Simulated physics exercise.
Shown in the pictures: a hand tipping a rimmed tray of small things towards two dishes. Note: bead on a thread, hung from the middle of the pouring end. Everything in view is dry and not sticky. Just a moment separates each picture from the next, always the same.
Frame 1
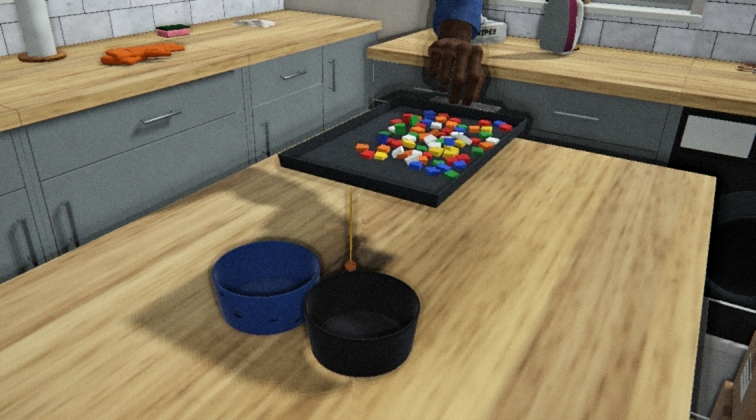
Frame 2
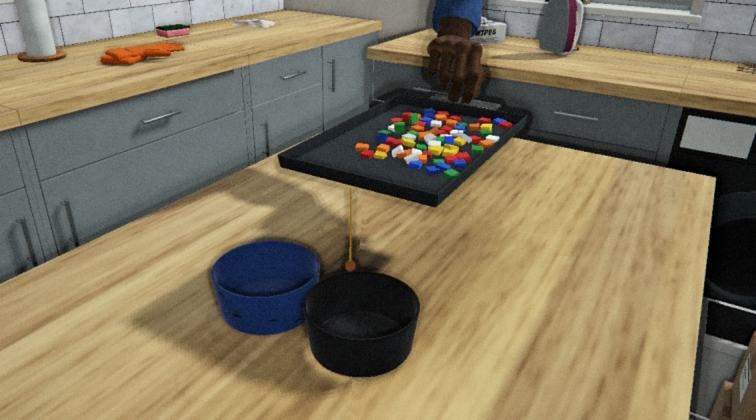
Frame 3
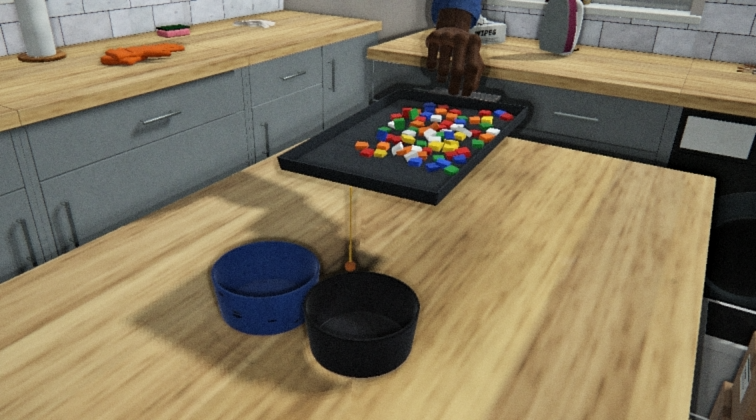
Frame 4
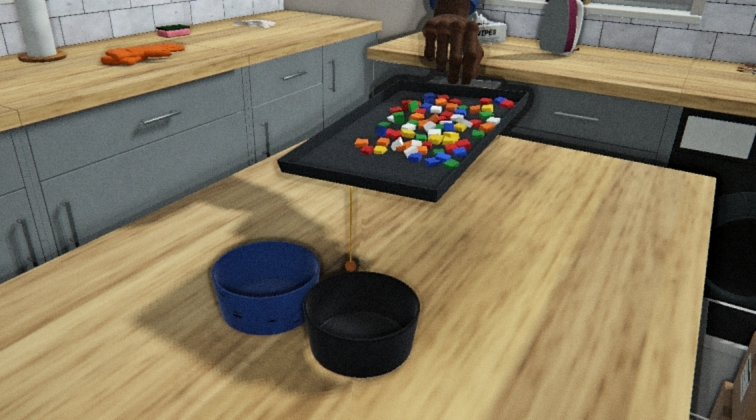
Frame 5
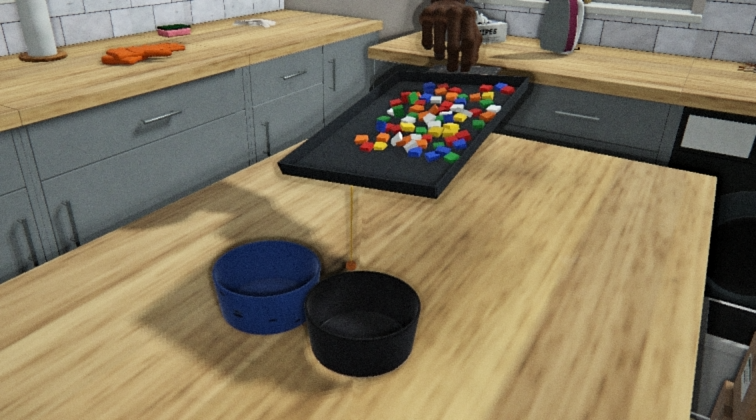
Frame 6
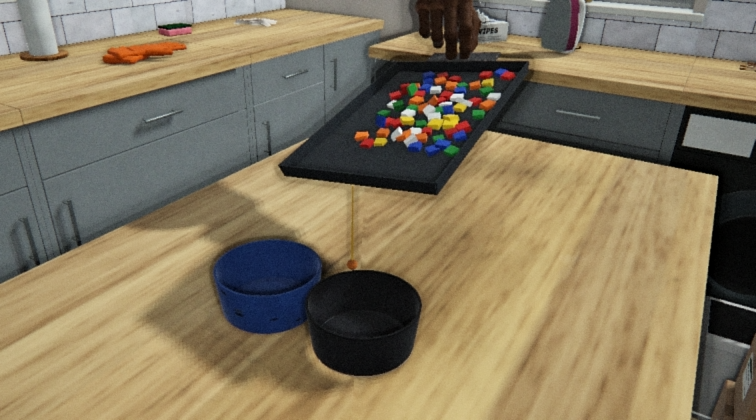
The clip opens on a hand holding a black rimmed tray of colourful mosaic tiles level above a wooden counter, behind a blue dish and a black dish. The hand then gradually raises the tray's far end, tilting it towards its near left corner, while the dishes stay still.
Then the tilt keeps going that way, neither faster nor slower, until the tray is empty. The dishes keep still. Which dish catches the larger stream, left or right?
The larger heap is bound to sit in the left dish there.
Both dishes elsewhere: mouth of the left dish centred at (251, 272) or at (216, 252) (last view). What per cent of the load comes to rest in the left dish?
Close to 40 in a hundred, then close to 0 in a hundred.
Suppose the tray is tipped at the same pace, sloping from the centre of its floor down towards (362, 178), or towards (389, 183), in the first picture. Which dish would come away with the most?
The first tilt favours the dish to the right, the second the dish to the right.
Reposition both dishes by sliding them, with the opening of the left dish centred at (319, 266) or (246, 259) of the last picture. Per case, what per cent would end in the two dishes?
Roughly 90 % and then 70 %.
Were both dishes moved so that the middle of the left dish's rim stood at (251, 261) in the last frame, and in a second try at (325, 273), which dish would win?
On the first go the left-side one comes out on top, and on the second go the left-side one.
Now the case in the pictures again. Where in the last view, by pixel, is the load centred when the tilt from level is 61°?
Near the pixel (324, 153).
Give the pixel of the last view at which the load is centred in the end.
At about (285, 293), give or take.
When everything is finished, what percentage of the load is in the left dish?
It works out to roughly 90 percent of the load.
Soon after the last picture, tray tipped steeply; nearly all on the tray; a small part in the air.
A little later, tray tipped past a quarter turn; about a quarter on the tray; about half in the left dish; a stray few outside both; about a quarter in the air.
Later still, tray tipped past a quarter turn; a stray few in the right dish; most in the left dish; a small part outside both.
At rest, tray tipped past a quarter turn; a stray few in the right dish; most in the left dish; a small part outside both.
